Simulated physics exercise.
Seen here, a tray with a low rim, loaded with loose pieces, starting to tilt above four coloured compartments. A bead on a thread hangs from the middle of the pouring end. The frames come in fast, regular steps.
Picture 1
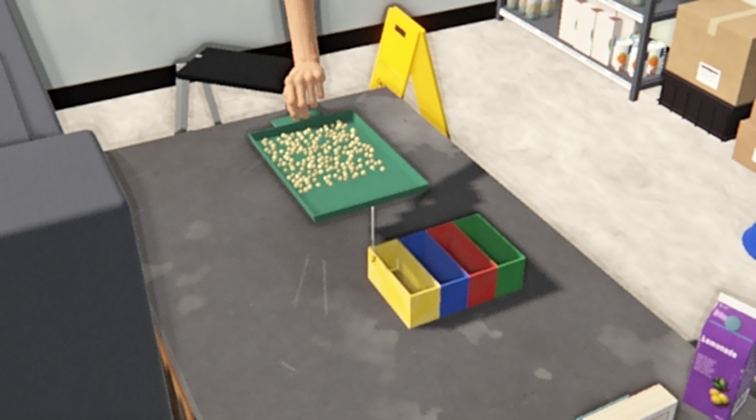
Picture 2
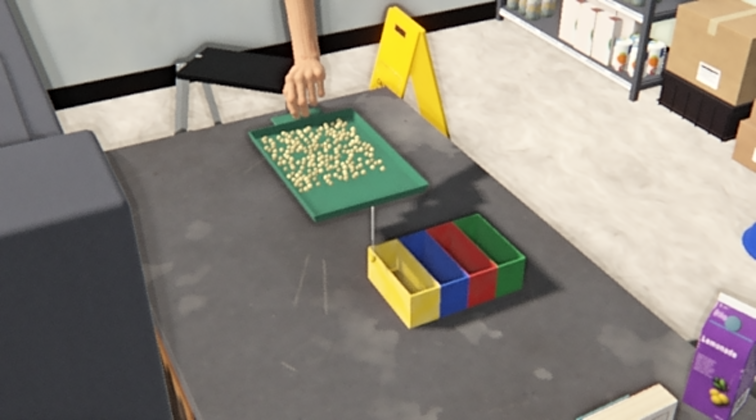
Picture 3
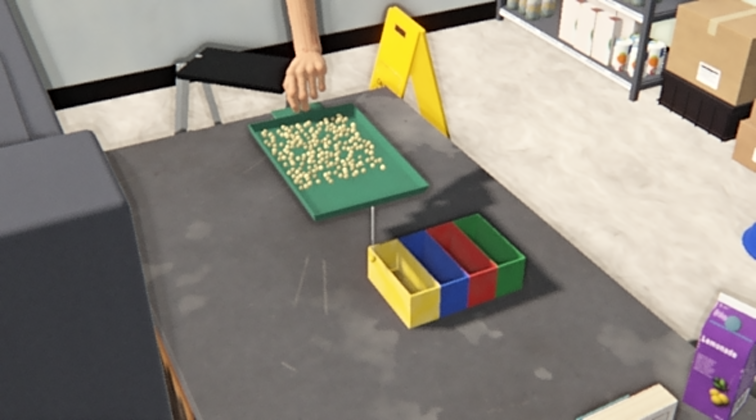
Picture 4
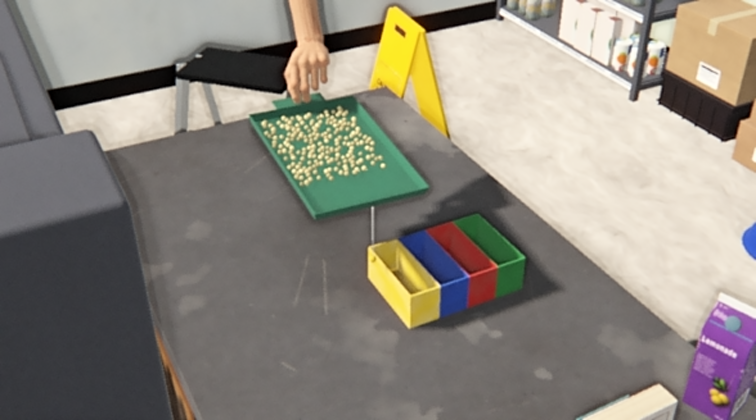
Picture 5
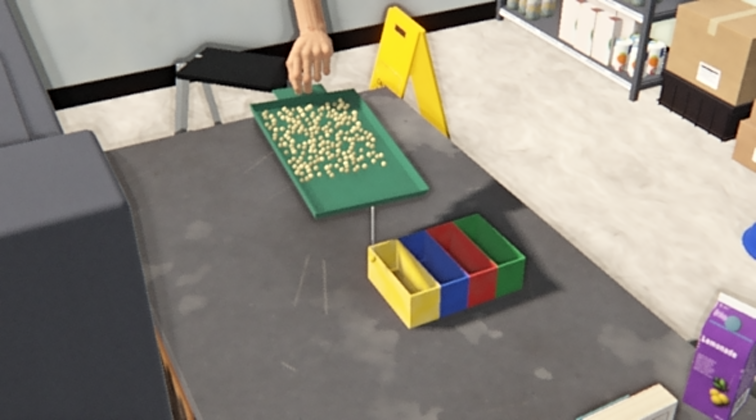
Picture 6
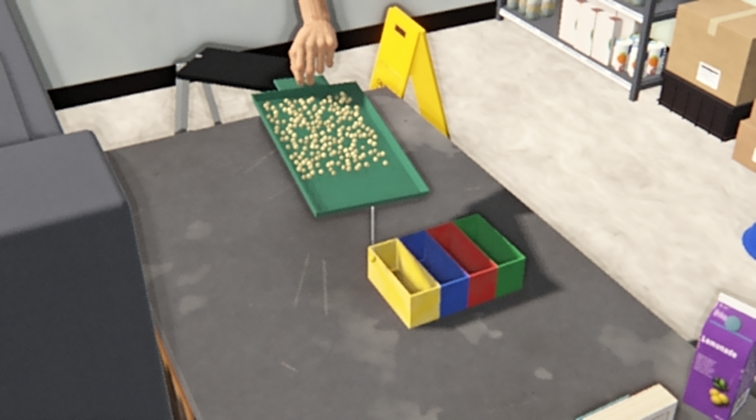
A green tray loaded with small pale beans, held by a hand at its far end, sits almost level beside four compartments coloured yellow, blue, red and green. The hand then gradually raises the far end, tilting the tray slightly toward its near edge, while the compartments stay still.
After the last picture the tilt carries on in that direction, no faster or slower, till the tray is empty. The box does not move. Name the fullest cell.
It favours the blue compartment.
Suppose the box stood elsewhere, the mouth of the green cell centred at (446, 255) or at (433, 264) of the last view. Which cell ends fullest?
The first try: Red. The second: That green cell.
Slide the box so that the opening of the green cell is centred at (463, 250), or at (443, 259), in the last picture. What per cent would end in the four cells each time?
In turn 100 and 100 in a hundred.
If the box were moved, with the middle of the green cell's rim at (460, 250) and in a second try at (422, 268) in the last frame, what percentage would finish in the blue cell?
Near 30 % and 0 %.
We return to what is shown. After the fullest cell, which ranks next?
In second place: The yellow one.
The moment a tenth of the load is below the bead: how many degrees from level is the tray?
At some 60 degrees.
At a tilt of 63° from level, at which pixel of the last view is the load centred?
Roughly at (414, 204).
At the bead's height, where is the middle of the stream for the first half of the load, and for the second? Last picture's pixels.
The first part at (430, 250); the rest at (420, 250).
Just after the last frame, tray tipped steeply; roughly two thirds on the tray; roughly a quarter in the blue cell; about a tenth in the yellow cell; just a few in the red cell; about a tenth falling or outside the box.
A moment on, tray tipped past a quarter turn; just a few on the tray; roughly two thirds in the blue cell; roughly a quarter in the yellow cell; just a few in the red cell; about a tenth falling or outside the box.
Further on, tray tipped past a quarter turn; roughly two thirds in the blue cell; roughly a quarter in the yellow cell; just a few in the red cell; just a few falling or outside the box.
When it is over, tray tipped past a quarter turn; roughly two thirds in the blue cell; roughly a quarter in the yellow cell; just a few in the red cell; not one in the green cell; just a few outside the box.
